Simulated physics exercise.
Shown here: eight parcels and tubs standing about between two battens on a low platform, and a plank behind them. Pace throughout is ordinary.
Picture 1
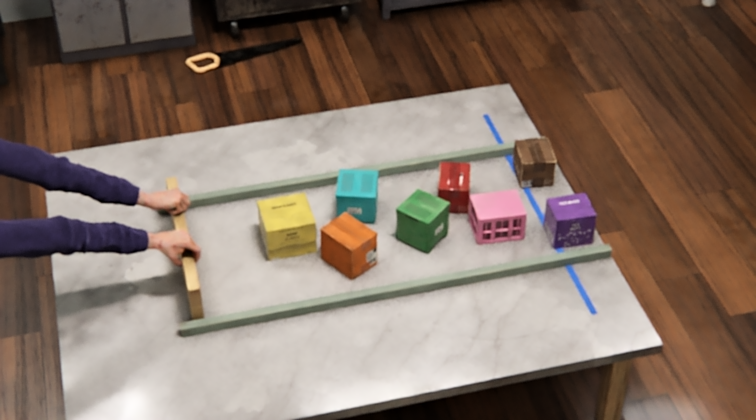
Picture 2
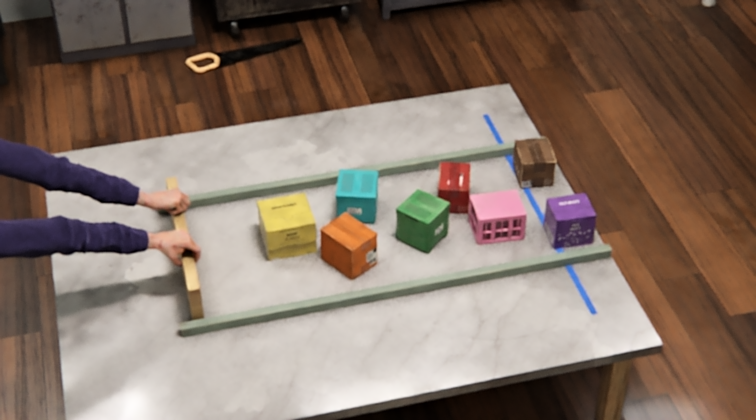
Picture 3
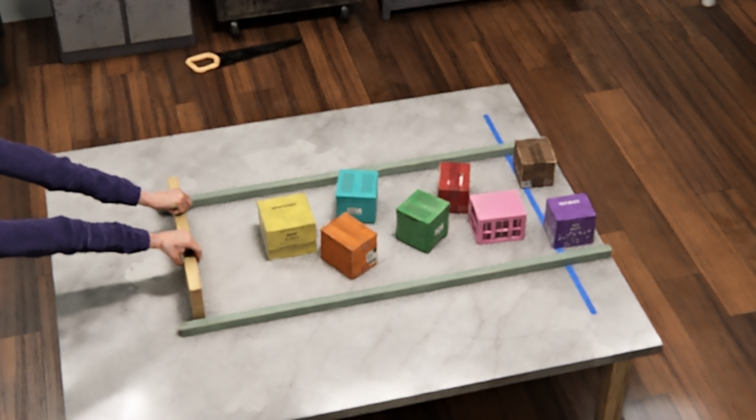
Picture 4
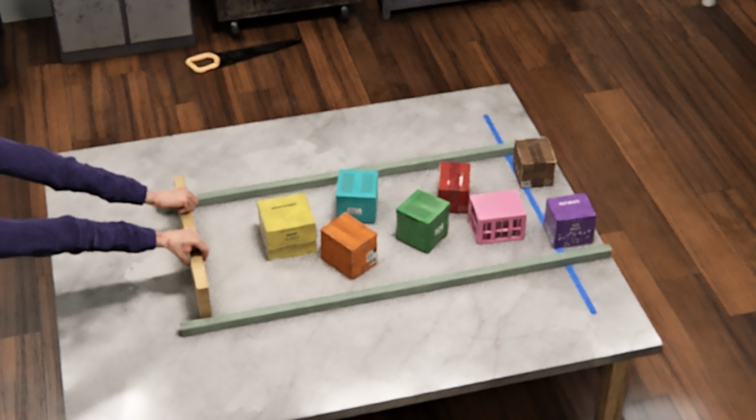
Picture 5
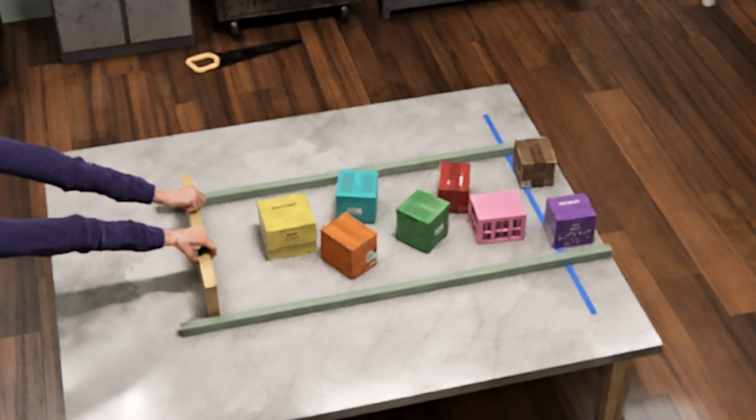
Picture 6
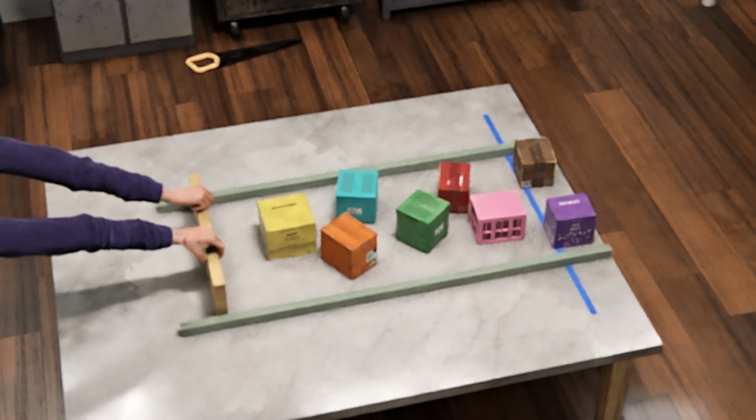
On a pale marble-look platform over a dark wood floor, seen from above at an angle by a still camera, two green battens run lengthwise, with a blue tape line across the right end. Between them stand yellow, turquoise, orange, green, red, pink, purple and brown boxes. Two purple-sleeved arms at left slide a wooden plank slowly a short way rightward, while the boxes stay still.
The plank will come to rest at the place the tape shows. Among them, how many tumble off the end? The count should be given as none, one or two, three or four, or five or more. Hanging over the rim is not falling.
So the tally of ones that come down is five plus, really.
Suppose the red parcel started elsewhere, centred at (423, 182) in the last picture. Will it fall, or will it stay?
Outcome for the red parcel: It drops.
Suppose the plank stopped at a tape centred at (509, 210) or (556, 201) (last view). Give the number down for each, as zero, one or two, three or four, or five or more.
The first spot gives three or four, the second gives five or more.
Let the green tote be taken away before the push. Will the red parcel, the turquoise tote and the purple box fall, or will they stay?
The red parcel tumbles off, the turquoise tote holds on, the purple box falls.
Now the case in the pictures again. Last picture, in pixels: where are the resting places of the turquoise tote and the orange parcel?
Okay, so first (533, 151), and next (568, 215).
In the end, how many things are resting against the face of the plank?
All in all, 3.
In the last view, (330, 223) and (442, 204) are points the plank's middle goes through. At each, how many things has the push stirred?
At the first spot 3, then 7.
Soon after, none off yet; purple box at rest near (569, 221); brown parcel at rest near (534, 163); pink crate at rest near (497, 217).
In the end, the number that fall off is five or more; gone, green tote, red parcel, pink crate, brown parcel and purple box.
